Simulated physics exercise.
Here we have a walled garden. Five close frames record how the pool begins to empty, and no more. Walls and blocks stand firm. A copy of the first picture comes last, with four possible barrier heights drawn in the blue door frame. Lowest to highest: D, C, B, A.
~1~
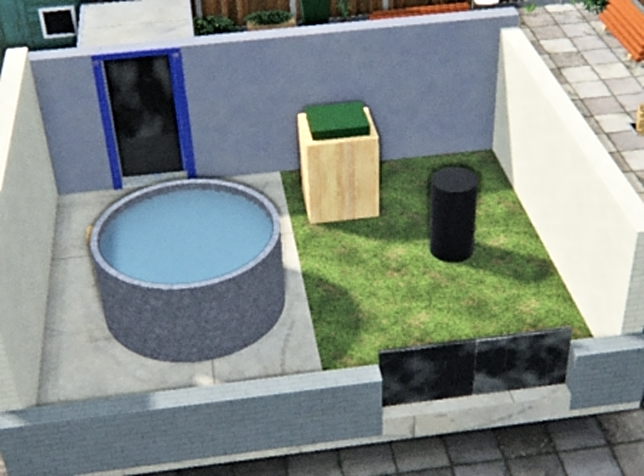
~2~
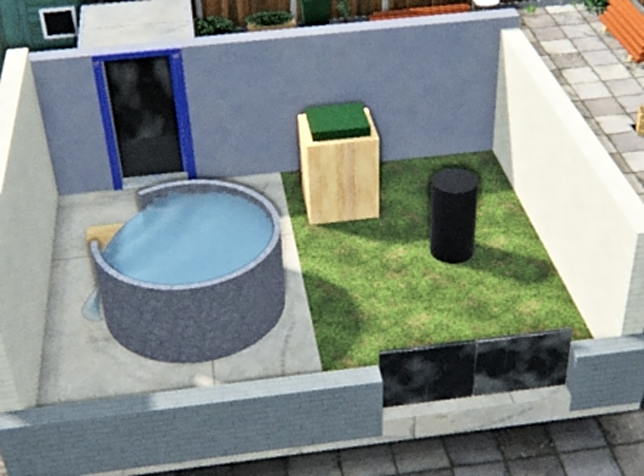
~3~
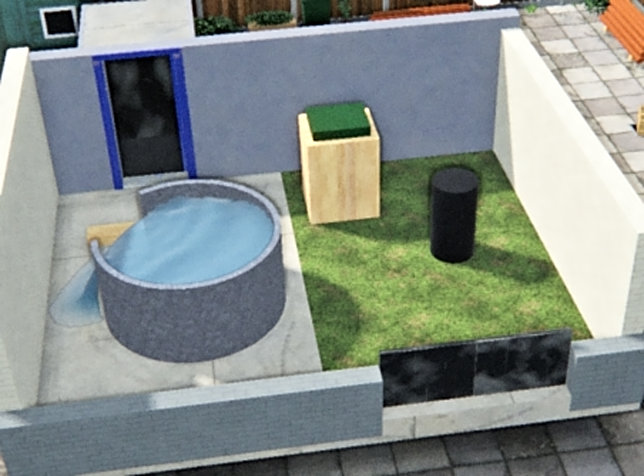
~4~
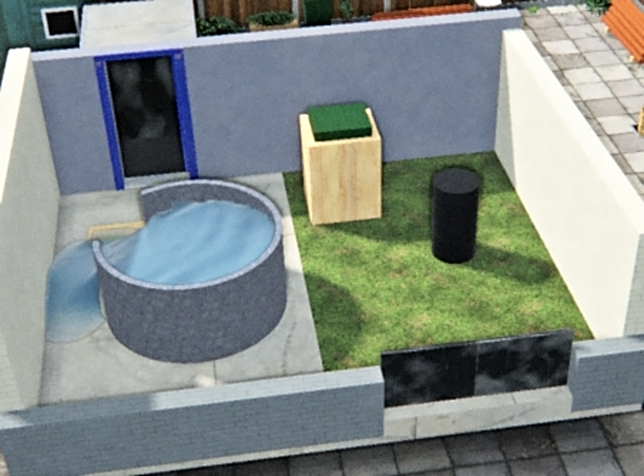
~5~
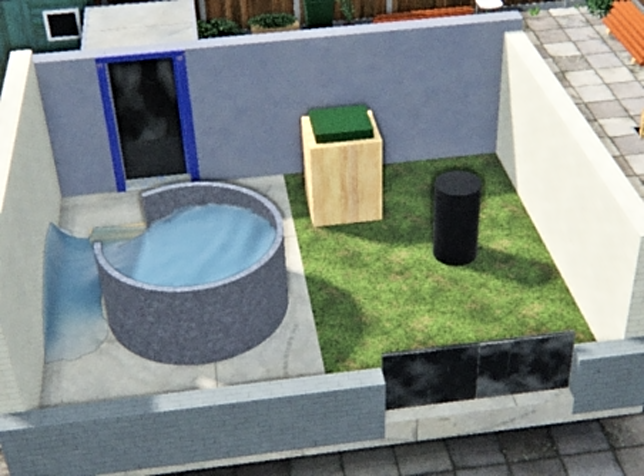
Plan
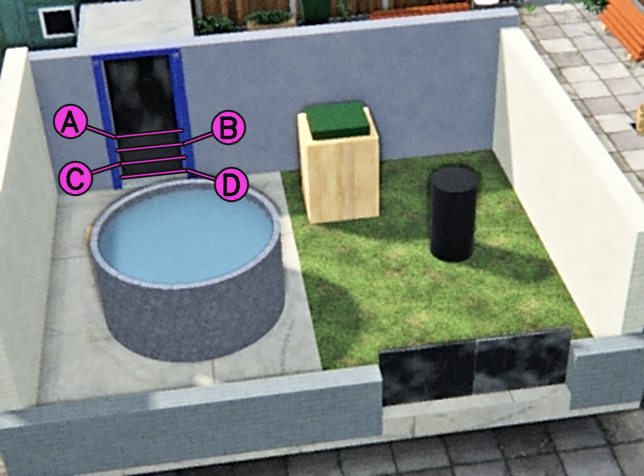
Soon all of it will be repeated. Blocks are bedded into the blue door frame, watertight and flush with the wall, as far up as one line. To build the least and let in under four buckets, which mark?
C.
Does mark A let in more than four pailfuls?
No, that is safe.
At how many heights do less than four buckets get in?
Three.
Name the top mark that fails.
D it is.
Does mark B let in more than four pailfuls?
No, that is safe.
On the marked copy, A at (148, 133); B at (150, 147); C at (152, 160); D at (154, 173); from the bottom up D, C, B, A.
With A, nothing gets over.
With B, nothing gets over.
With C, a splash gets over, under a bucket.
With D, about 7 bucketfuls get in.
